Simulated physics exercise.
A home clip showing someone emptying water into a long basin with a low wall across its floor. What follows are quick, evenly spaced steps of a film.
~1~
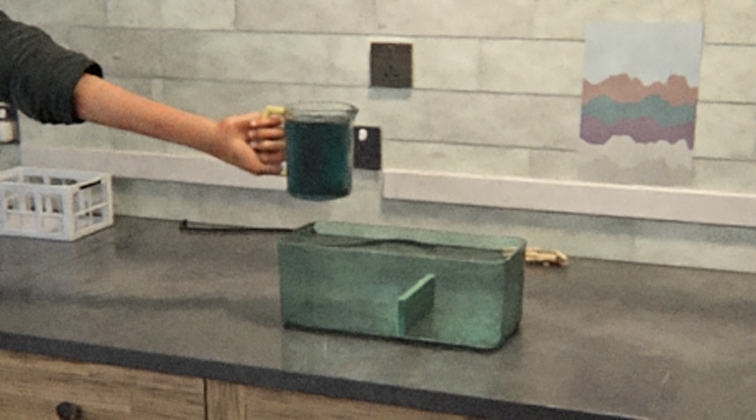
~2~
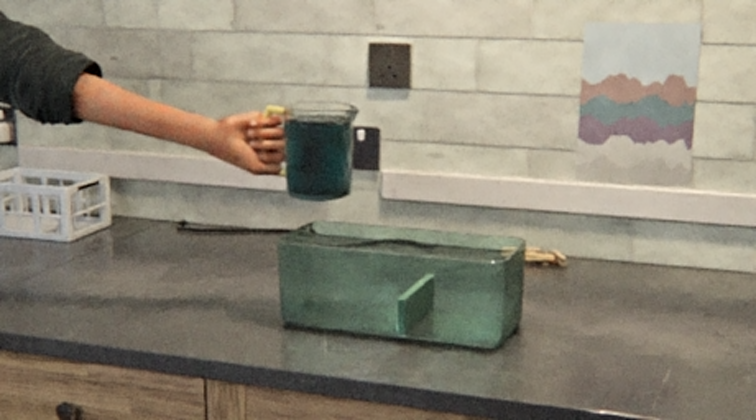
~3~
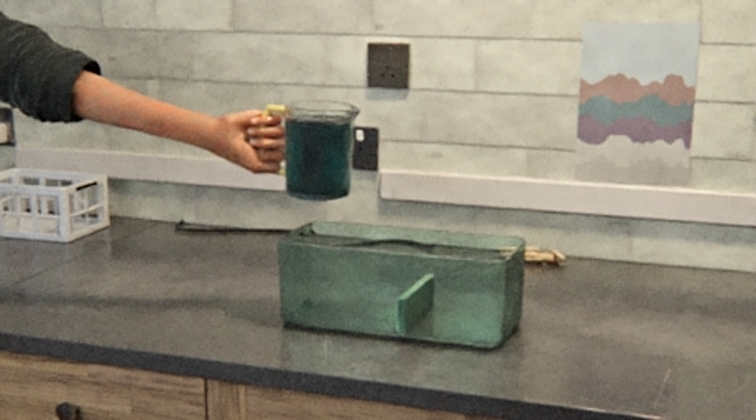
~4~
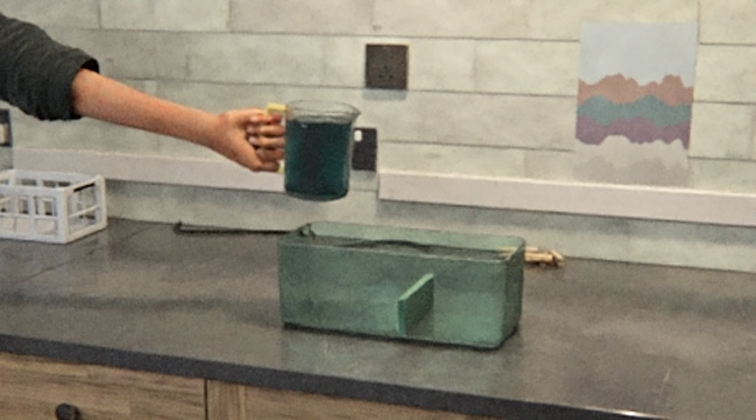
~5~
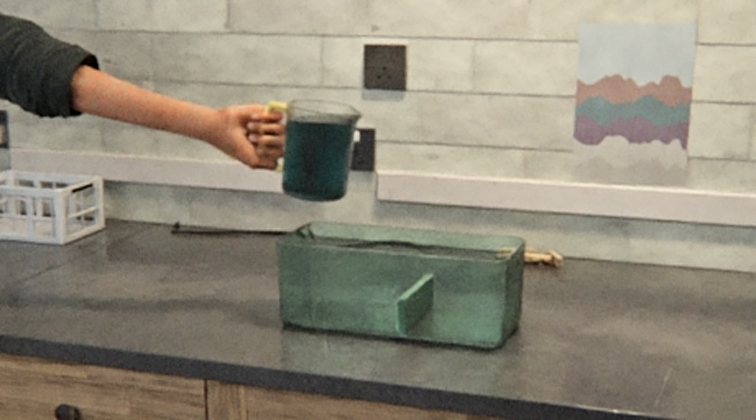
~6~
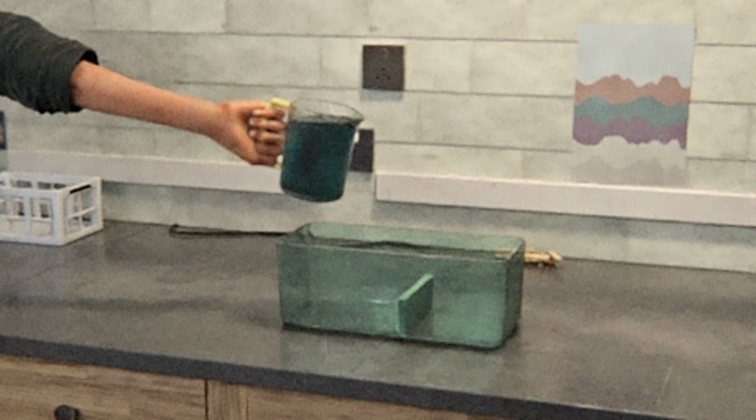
A hand held a glass jug of dark teal liquid above a long green see-through basin on a dark counter, keeping it almost still at first, then slowly tilted it slightly to the right.
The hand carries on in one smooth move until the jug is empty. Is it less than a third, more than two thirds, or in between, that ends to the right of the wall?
The portion right of the wall will reach one third yet stay within two thirds.
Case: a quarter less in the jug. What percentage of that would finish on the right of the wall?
Close to 25 per cent.
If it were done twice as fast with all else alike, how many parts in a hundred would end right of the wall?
Roughly 40 %.
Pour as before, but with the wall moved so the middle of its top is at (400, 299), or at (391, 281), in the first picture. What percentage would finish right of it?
90 per cent first, then 95 per cent.
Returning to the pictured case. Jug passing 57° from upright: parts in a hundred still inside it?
Still holding around 90 %, give or take.
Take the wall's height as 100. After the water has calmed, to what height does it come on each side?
Left side roughly 30, right side roughly 30.
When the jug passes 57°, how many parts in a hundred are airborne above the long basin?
It comes to around 10 per cent.
A moment on, the jug is tipped part way and 88 per cent is still to pour, 2 is left of the wall and 0 right of it.
Next, the jug is tipped on its side and 47 per cent is still to pour, 10 is left of the wall and 26 right of it.
Then the jug is tipped on its side and 10 per cent is still to pour, 37 is left of the wall and 47 right of it.
Later the jug is tipped on its side and 1 per cent is still to pour, 50 is left of the wall and 47 right of it.
Finally, 52 per cent lies left of the wall, 47 right of it and 1 outside.
